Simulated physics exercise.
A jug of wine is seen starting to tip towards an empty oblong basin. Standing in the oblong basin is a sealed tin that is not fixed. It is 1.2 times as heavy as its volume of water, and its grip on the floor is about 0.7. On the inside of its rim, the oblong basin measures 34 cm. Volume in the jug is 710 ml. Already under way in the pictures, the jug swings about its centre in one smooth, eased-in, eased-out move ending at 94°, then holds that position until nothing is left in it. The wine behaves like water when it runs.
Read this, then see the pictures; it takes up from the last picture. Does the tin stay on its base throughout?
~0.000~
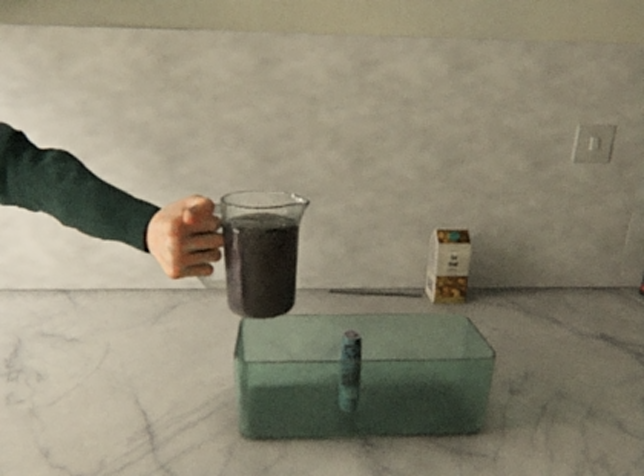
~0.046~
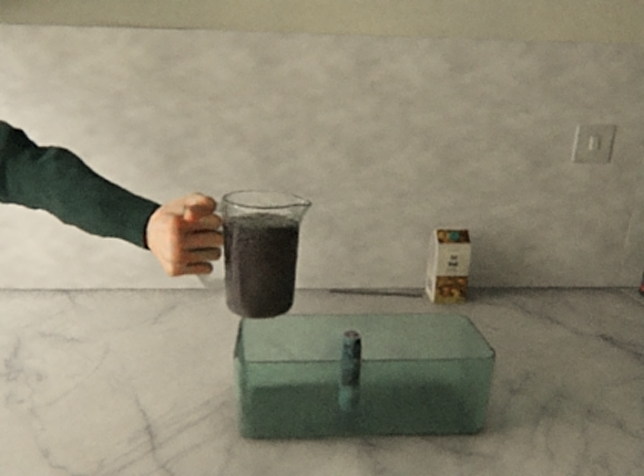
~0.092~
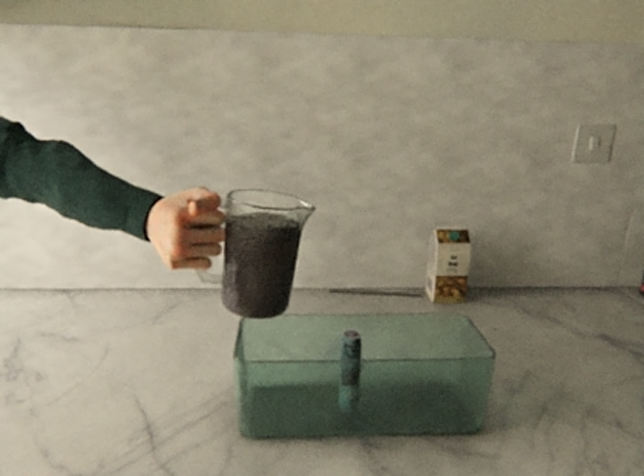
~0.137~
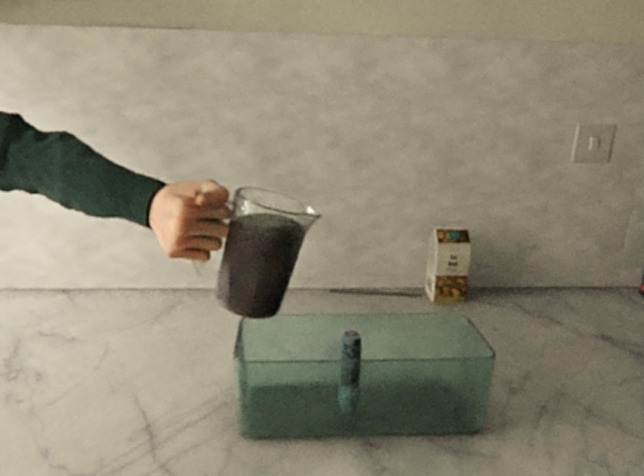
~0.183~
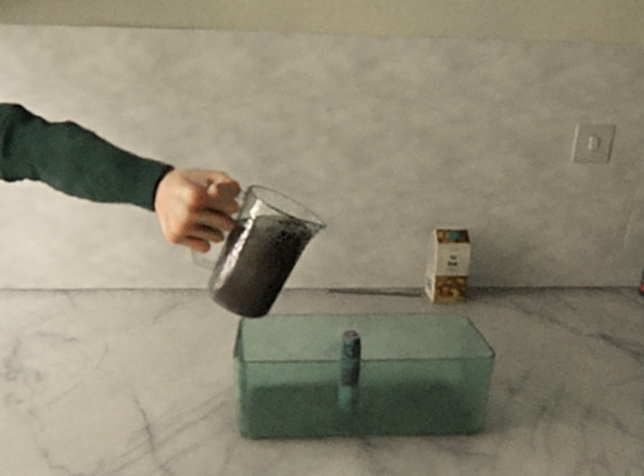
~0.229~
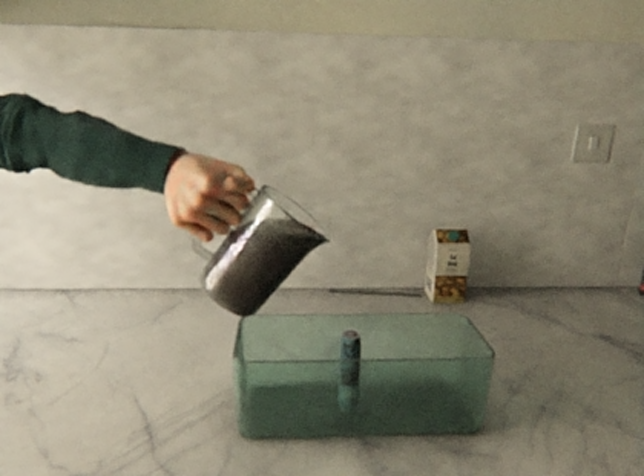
Yes, it stays on its base.
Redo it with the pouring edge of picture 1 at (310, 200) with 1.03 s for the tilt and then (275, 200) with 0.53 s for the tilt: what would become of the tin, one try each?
In the first try it remains standing; in the second it comes down.
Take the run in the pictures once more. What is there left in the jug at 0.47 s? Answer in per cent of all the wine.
Some 72 per cent.
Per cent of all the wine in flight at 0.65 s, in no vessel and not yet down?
18 in a hundred, give or take.
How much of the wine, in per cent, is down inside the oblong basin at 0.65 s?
Reading: Approx. 44 %.
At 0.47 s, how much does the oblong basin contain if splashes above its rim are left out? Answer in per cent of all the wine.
About 10 per cent.
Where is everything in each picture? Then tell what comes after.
Tilt 0°; pouring edge (310, 201); surface from (225, 220) to (297, 221); the oblong basin's rim runs from (238, 338) to (481, 336); the tin's top is at (352, 338), in the first frame.
Tilt 2°; pouring edge (311, 202); surface from (226, 219) to (298, 222), in the second frame.
Tilt 7°; pouring edge (316, 207); surface from (229, 218) to (301, 223), in the third frame.
Tilt 15°; pouring edge (322, 214); surface from (232, 219) to (305, 224), in the fourth frame.
Tilt 25°; pouring edge (327, 226); surface from (225, 243) to (311, 228), in the fifth frame.
Tilt 37°; pouring edge (331, 239); surface from (220, 246) to (324, 234), in the sixth frame.
Then, 0.47 s in, the tilt is 91° and 72 per cent is still to pour; the tin stands where it began.
Then, 0.65 s in, the tilt is 94° and 38 per cent is still to pour; the tin stands where it began.
Then, 0.83 s in, the tilt is 94° and 16 per cent is still to pour; the tin stands where it began.
Then, 1.03 s in, the tilt is 94° and 7 per cent is still to pour; the tin stands where it began.
Finally, the tin stands where it began.
